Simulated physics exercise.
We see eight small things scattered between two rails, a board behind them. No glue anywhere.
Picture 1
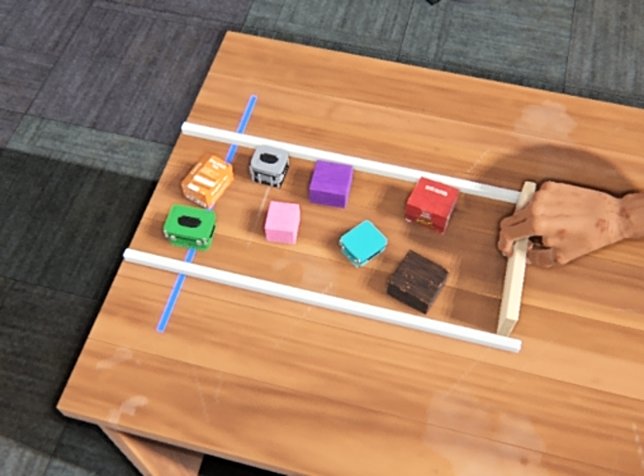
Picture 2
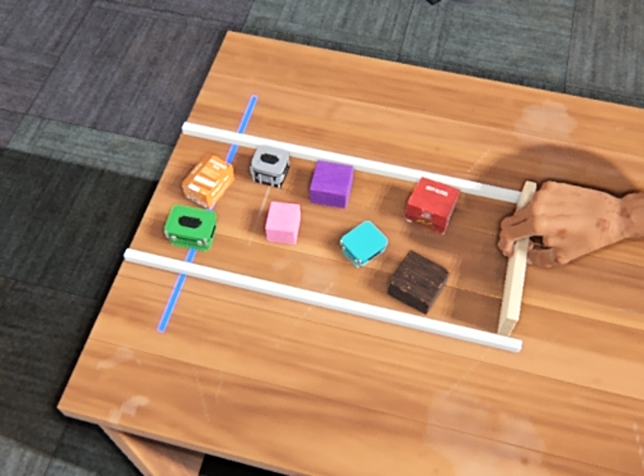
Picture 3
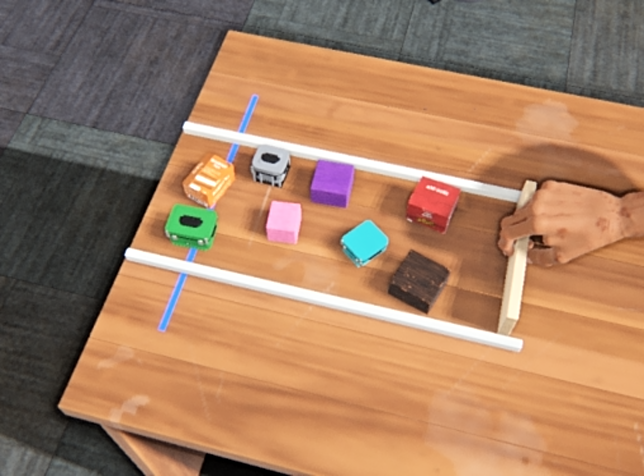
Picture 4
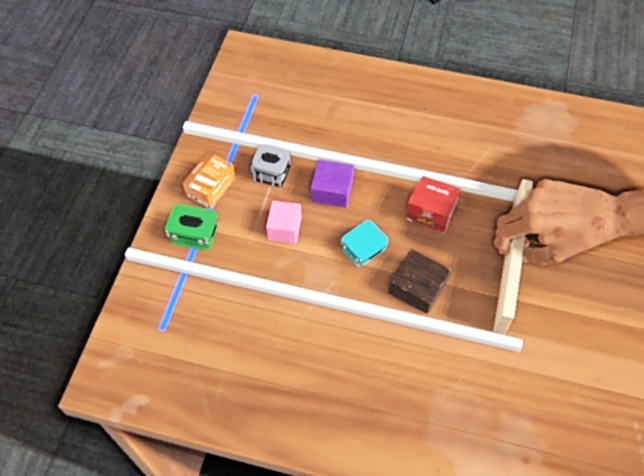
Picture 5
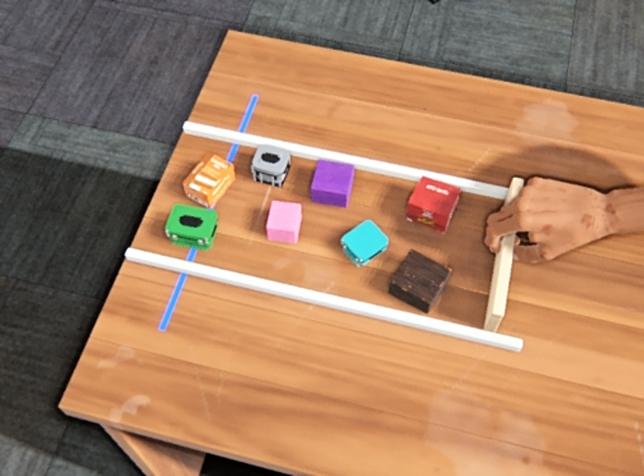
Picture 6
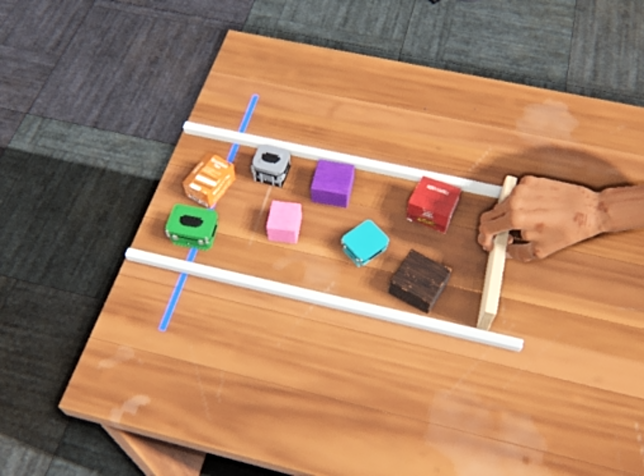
A wooden board held by a hand stayed still at first, then slid a little to the left between two white rails, while the eight small colourful objects in front of it stayed put.
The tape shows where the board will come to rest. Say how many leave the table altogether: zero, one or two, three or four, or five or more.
Outcome: The number that fall off is three or four.
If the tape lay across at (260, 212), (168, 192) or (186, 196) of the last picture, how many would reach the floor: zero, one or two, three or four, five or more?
For each place: None at all; at least five; 5 or more.
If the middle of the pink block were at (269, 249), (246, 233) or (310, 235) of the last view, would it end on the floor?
Place by place, it remains up; holds on; holds on.
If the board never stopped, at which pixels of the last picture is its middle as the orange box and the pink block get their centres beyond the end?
Near (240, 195) and (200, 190).
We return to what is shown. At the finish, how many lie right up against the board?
In contact: 3.
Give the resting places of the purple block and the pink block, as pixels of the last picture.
Near (172, 147) and (163, 194).
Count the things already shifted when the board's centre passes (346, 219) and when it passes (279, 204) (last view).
First 5, then 8.
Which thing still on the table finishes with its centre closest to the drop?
The purple block ends nearest.
Early on, none off yet; orange box at rest near (210, 180); green case at rest near (193, 227); grey case at rest near (272, 165).
A while later, none off yet; orange box at rest near (210, 180); green case at rest near (193, 227); grey case travelled about its own width near (252, 161).
Further along, none off yet; orange box travelled about its own width near (178, 182); green case travelled a little near (169, 228); grey case travelled well along near (185, 146).
Finally, the number that fall off is three or four; lost, grey case, green case and orange box.
